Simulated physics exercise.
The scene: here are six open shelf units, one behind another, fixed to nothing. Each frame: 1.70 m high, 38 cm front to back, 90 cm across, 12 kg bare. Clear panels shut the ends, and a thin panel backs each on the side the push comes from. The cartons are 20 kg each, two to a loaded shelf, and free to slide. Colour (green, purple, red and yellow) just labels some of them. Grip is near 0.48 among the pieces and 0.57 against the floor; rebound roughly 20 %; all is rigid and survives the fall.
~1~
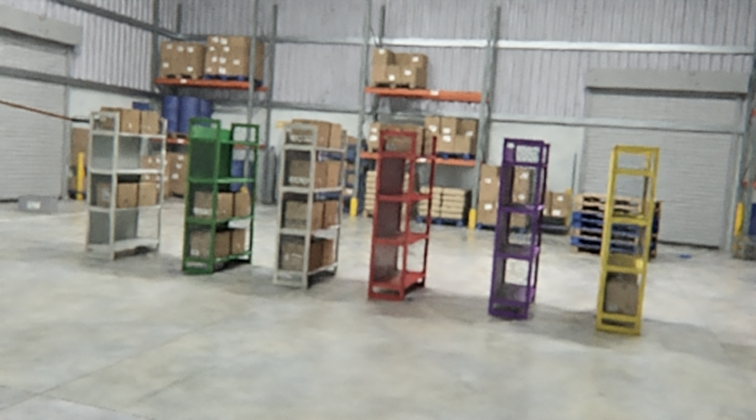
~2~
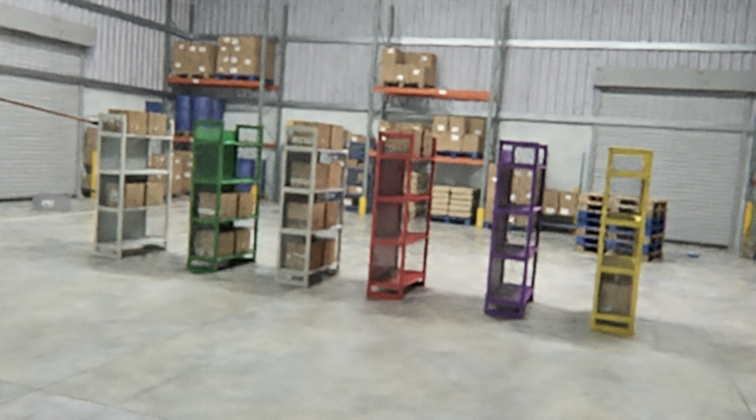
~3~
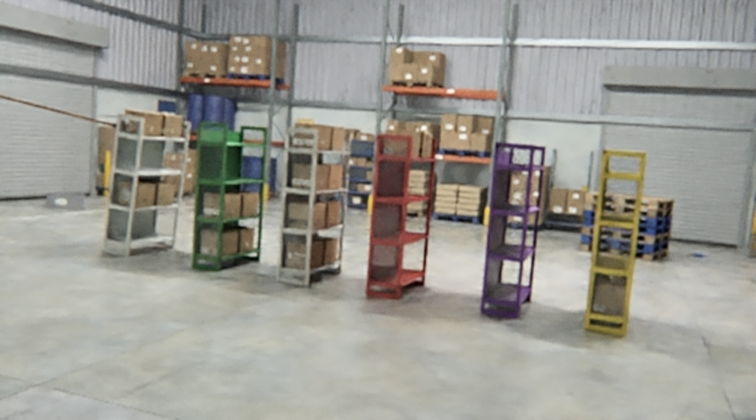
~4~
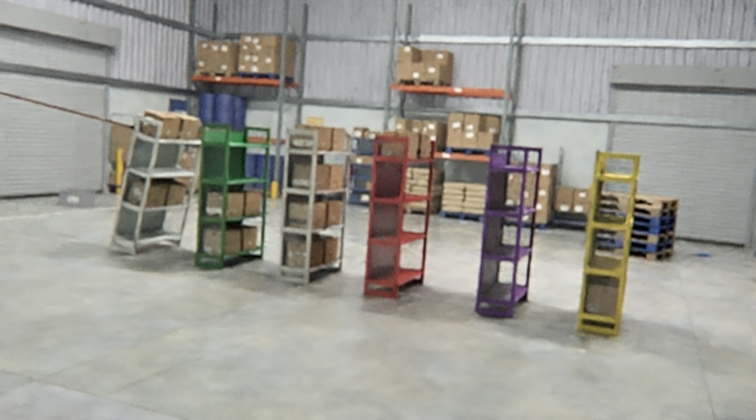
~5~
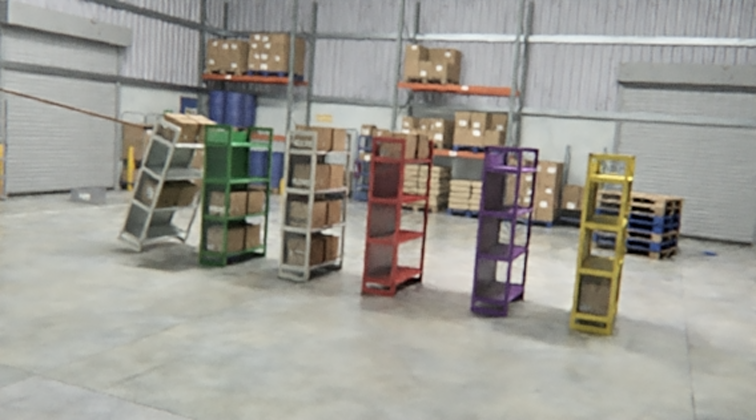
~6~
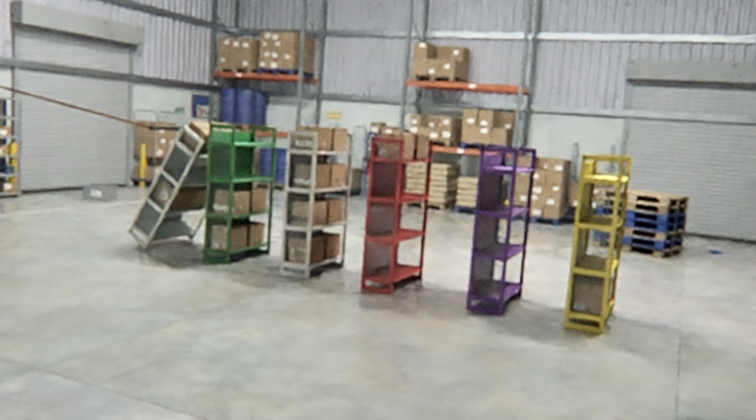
In a warehouse, six open shelf units stood in a spaced row, some holding cartons, as a pole came in from the left and the leftmost unit tilted steeply toward the green one beside it.
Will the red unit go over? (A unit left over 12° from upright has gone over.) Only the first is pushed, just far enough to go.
The red unit keeps its feet.
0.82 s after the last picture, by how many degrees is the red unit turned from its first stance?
About 0°.
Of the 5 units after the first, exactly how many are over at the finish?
It comes to 1.
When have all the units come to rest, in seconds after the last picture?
At about 4.0 s.
Then, 0.22 s later than the last frame, 2 cartons spilt or dropped; none of the 5 other units over, 1 disturbed; red unit unmoved; green unit tilted 9°.
Then, 0.48 s later than the last frame, 4 cartons spilt or dropped; 1 of the 5 other units over; red unit unmoved; green unit tilted 27°.
Then, 0.82 s later than the last frame, 6 cartons spilt or dropped; 1 of the 5 other units over; red unit unmoved; green unit tilted 31°.
Then, 2.06 s later than the last frame, 6 cartons spilt or dropped; 1 of the 5 other units over; red unit unmoved; green unit tilted 24°.
When it is over, 6 cartons spilt or dropped; 1 of the 5 other units over; red unit unmoved; green unit tilted 25°; yellow unit unmoved. Four left standing. In pixels of the last frame, middles, red unit near (398, 212), green unit near (271, 196).
